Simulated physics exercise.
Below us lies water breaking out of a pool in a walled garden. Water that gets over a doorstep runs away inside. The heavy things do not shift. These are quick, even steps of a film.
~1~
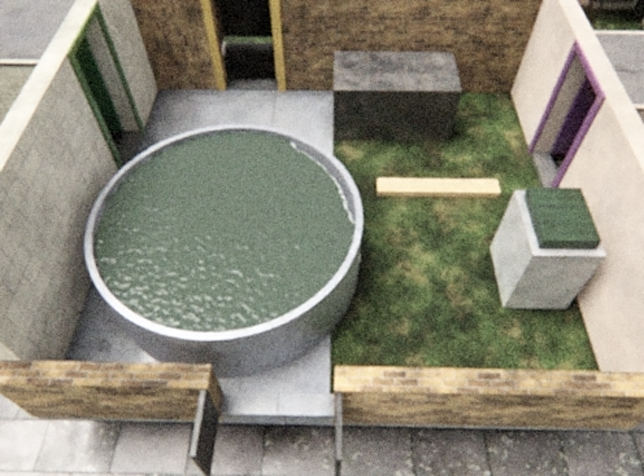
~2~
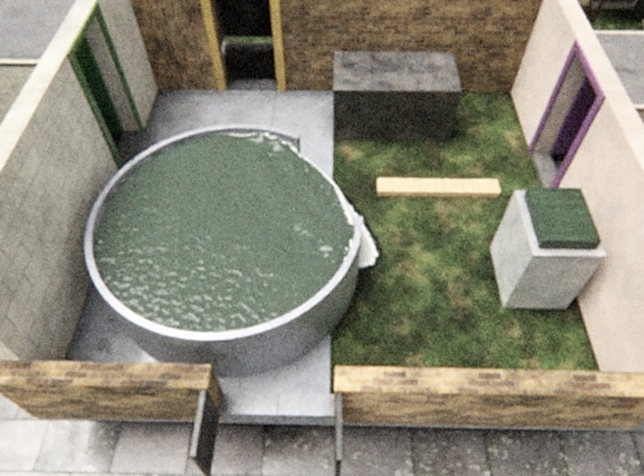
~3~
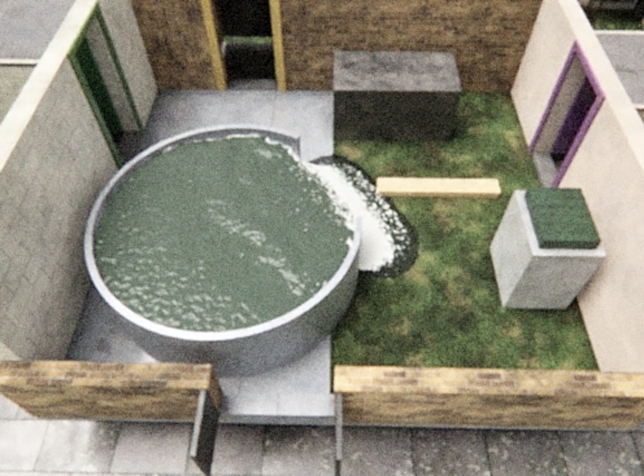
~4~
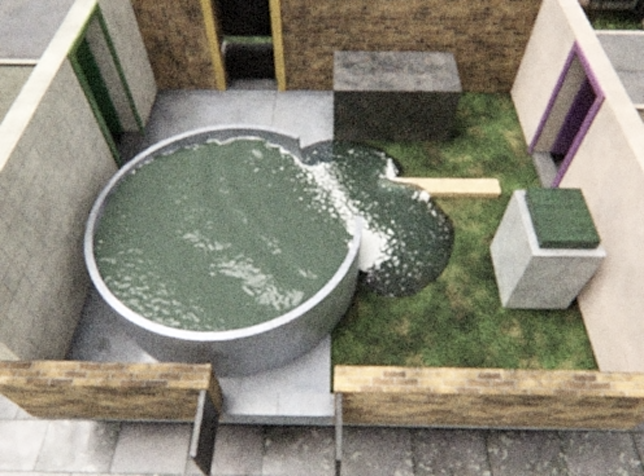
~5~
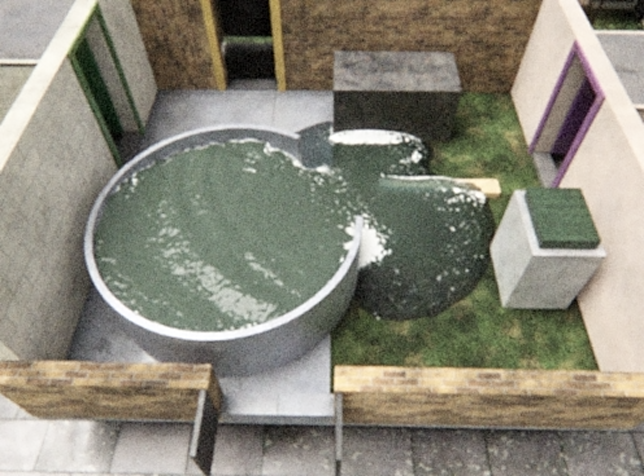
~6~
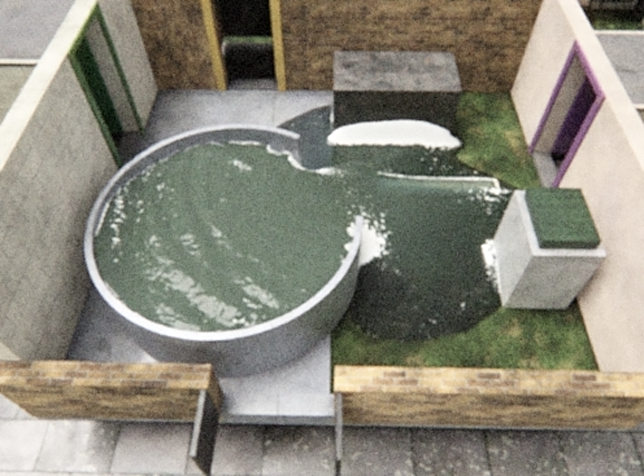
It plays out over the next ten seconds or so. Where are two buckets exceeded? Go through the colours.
In the end: The yellow door floods; the green door floods; the purple door floods.
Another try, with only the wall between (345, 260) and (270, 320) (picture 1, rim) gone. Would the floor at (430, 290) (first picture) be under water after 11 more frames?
At that place: Flooded.
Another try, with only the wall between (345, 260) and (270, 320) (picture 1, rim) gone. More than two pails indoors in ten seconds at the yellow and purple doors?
Then: The yellow door takes more; the purple door floods.
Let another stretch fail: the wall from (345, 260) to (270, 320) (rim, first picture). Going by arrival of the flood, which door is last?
The door marked green.
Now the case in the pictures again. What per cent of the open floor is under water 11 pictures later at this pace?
Some 65 per cent.
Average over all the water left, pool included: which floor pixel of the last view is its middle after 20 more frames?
Around (350, 217).
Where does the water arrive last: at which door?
I say the one in green.
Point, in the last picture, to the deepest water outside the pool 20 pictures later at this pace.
At about (511, 100).
A moment on, water covers 45 % of the floor; the yellow door not reached, the green door not reached, the purple door over two buckets in.
Next, water covers 65 % of the floor; the yellow door wet at the sill, nothing in, the green door not reached, the purple door far over two buckets in.
Then, water covers 90 % of the floor; the yellow door under two buckets in, the green door wet at the sill, nothing in, the purple door far over two buckets in.
Later, water covers 95 % of the floor; the yellow door under two buckets in, the green door under two buckets in, the purple door far over two buckets in.
In the end, water covers 100 % of the floor; the yellow door far over two buckets in, the green door over two buckets in, the purple door far over two buckets in.
